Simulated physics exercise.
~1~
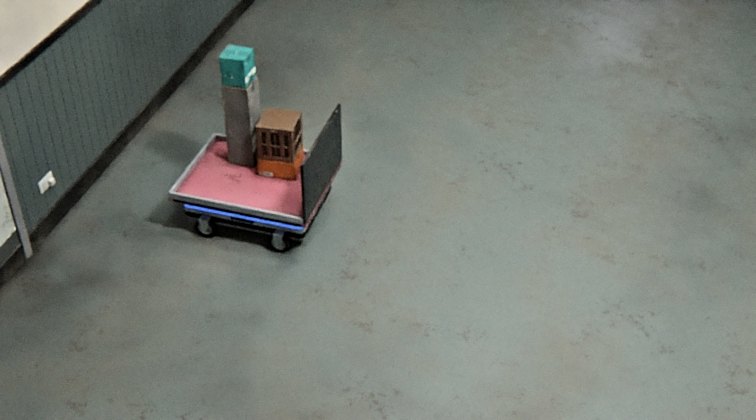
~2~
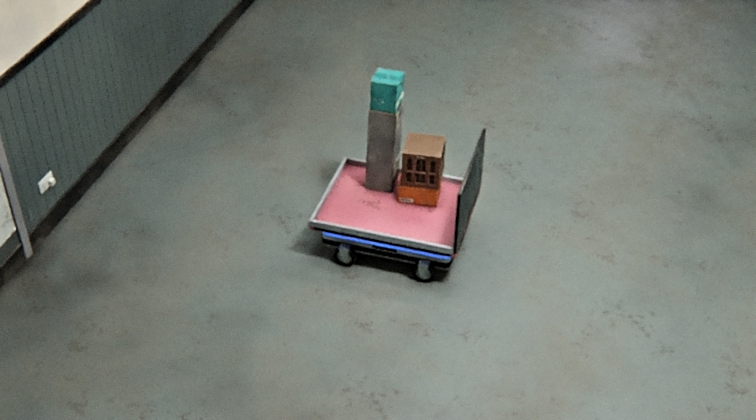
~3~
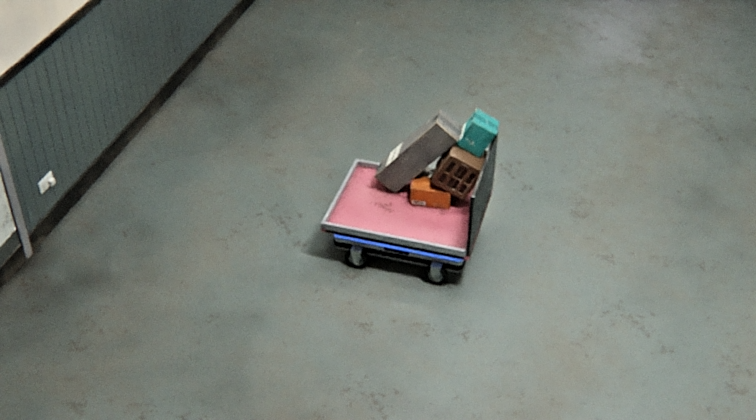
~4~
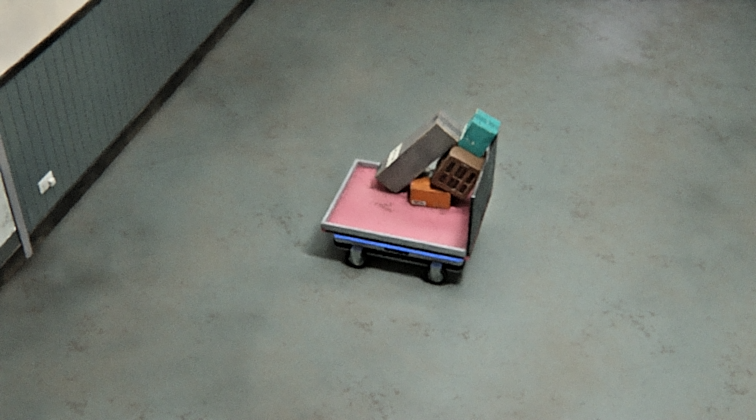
Tall grey box toppling forward on a cart rolling right and stopping, ending slanted beside a tilted turquoise parcel and brown crate.
